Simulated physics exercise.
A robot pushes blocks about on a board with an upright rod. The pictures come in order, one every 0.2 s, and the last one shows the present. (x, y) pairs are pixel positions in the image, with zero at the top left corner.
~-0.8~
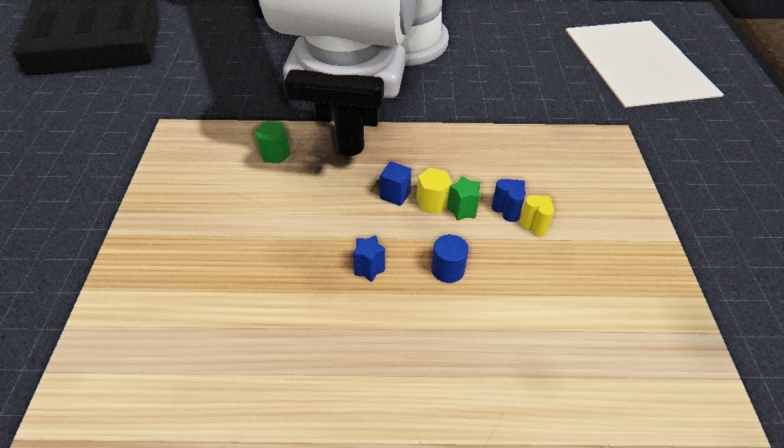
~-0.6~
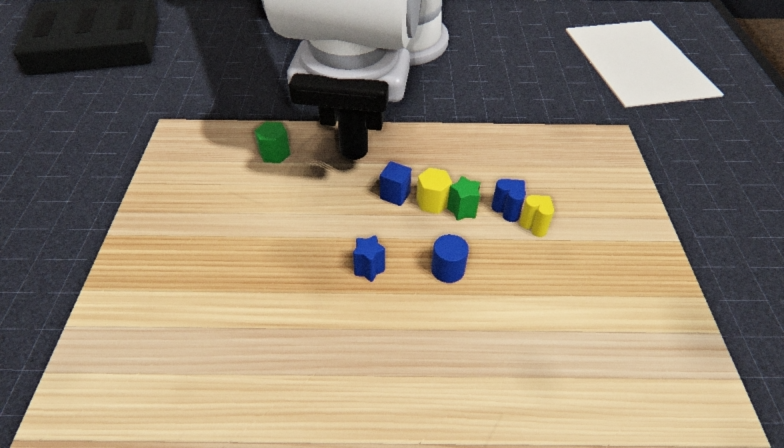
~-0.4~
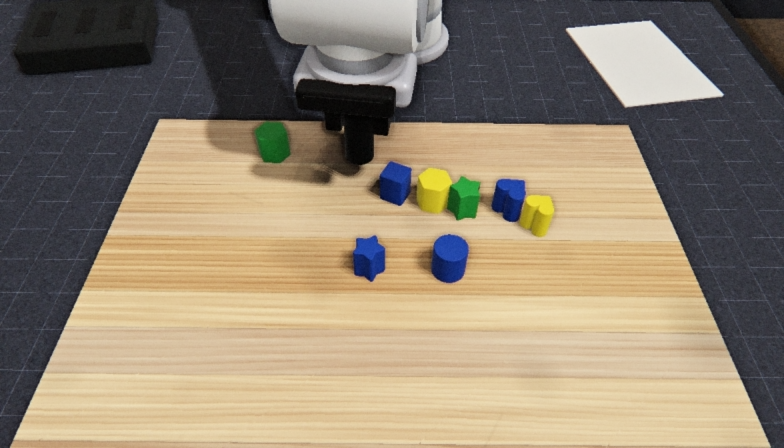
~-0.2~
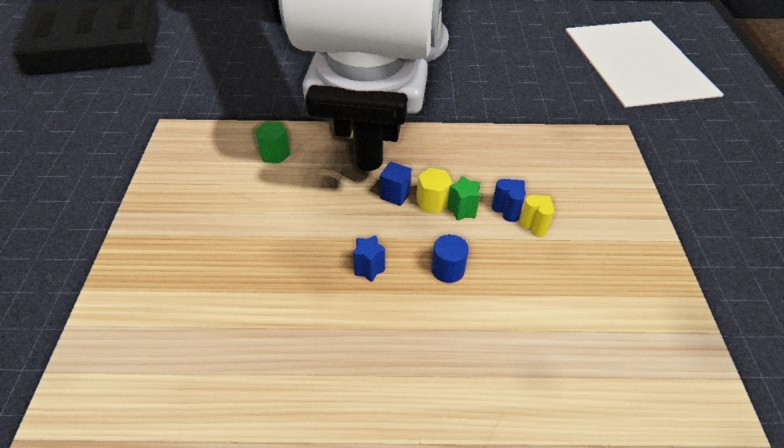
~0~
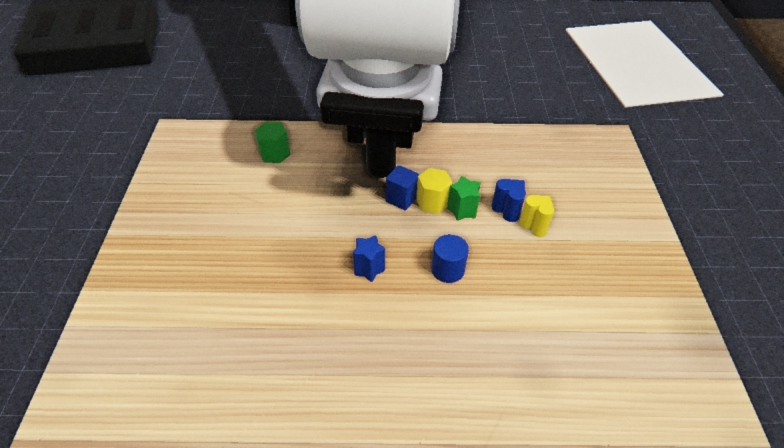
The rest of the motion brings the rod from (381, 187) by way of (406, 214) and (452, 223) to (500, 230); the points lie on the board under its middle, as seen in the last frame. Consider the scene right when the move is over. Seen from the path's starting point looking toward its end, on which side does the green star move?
Shifted left.
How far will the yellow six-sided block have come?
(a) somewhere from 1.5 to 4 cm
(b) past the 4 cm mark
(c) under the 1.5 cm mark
Option b.
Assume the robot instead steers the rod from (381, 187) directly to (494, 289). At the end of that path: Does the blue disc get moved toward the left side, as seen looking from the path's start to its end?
I expect not.
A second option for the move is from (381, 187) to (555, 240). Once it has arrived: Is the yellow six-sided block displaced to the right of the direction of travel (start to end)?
Answer: Yes.
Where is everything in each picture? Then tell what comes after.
The first picture shows lower end of the rod at (351, 148), tops of blocks, blue square block at (396, 171), yellow six-sided block at (435, 179), green star at (467, 187), blue heart-shaped block at (513, 187).
The second picture shows rod at (354, 152), blocks as before.
The third picture shows rod at (360, 157), blocks as before.
The fourth picture shows rod at (369, 163), blocks as before.
The fifth picture shows rod at (381, 169), blue square block at (403, 176), yellow six-sided block at (435, 179), green star at (467, 187), blue heart-shaped block at (513, 187).
On the path given first. One third of the way, rod at (407, 197); blue square block at (440, 194), turned 60° anticlockwise; yellow six-sided block at (464, 184), turned 15° anticlockwise; green star at (493, 190), turned 30° anticlockwise; blue heart-shaped block at (518, 186).
Two thirds of the way, rod at (455, 206); blue square block at (486, 195), turned 105° anticlockwise; yellow six-sided block at (482, 173), turned 55° anticlockwise; green star at (510, 183), turned 15° anticlockwise; blue heart-shaped block at (535, 184), turned 30° clockwise.
At the end, rod at (504, 213); blue square block at (524, 193), turned 180° anticlockwise; yellow six-sided block at (482, 173), turned 55° anticlockwise; green star at (520, 173), turned 45° anticlockwise; blue heart-shaped block at (545, 178), turned 70° clockwise.
